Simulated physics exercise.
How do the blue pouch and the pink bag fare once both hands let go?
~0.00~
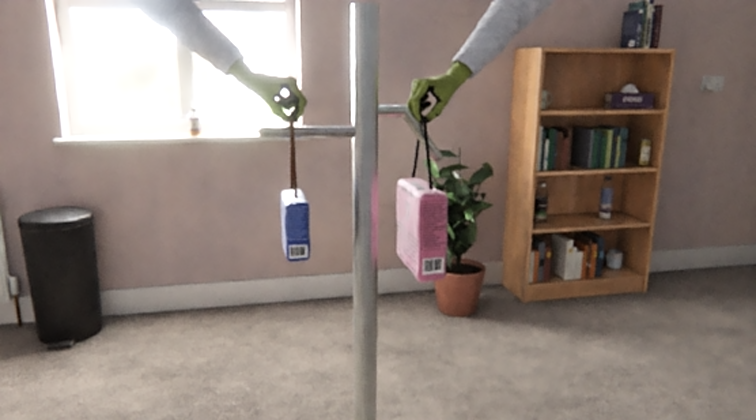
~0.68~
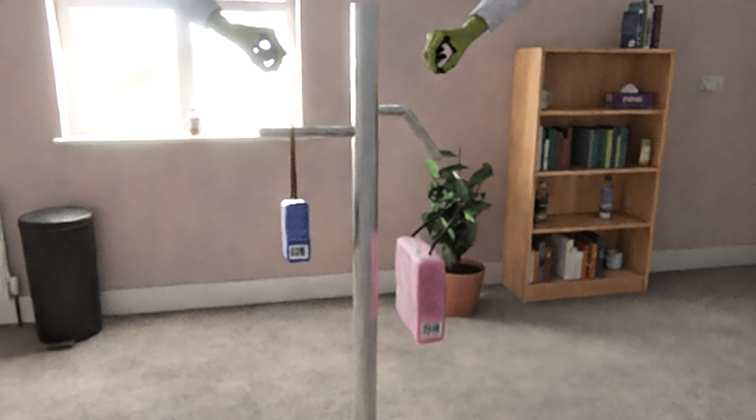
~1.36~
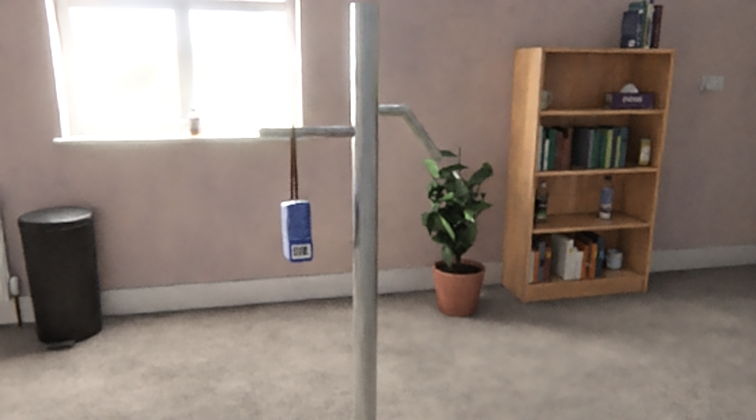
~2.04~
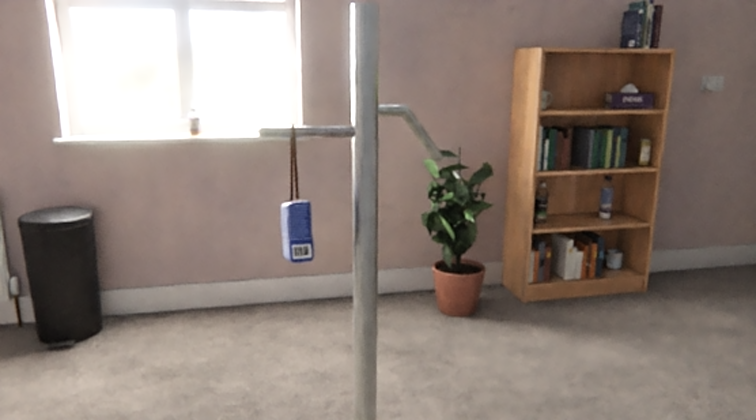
The blue pouch stays hanging on the left peg, while the pink bag slips off the right peg and falls out of view.
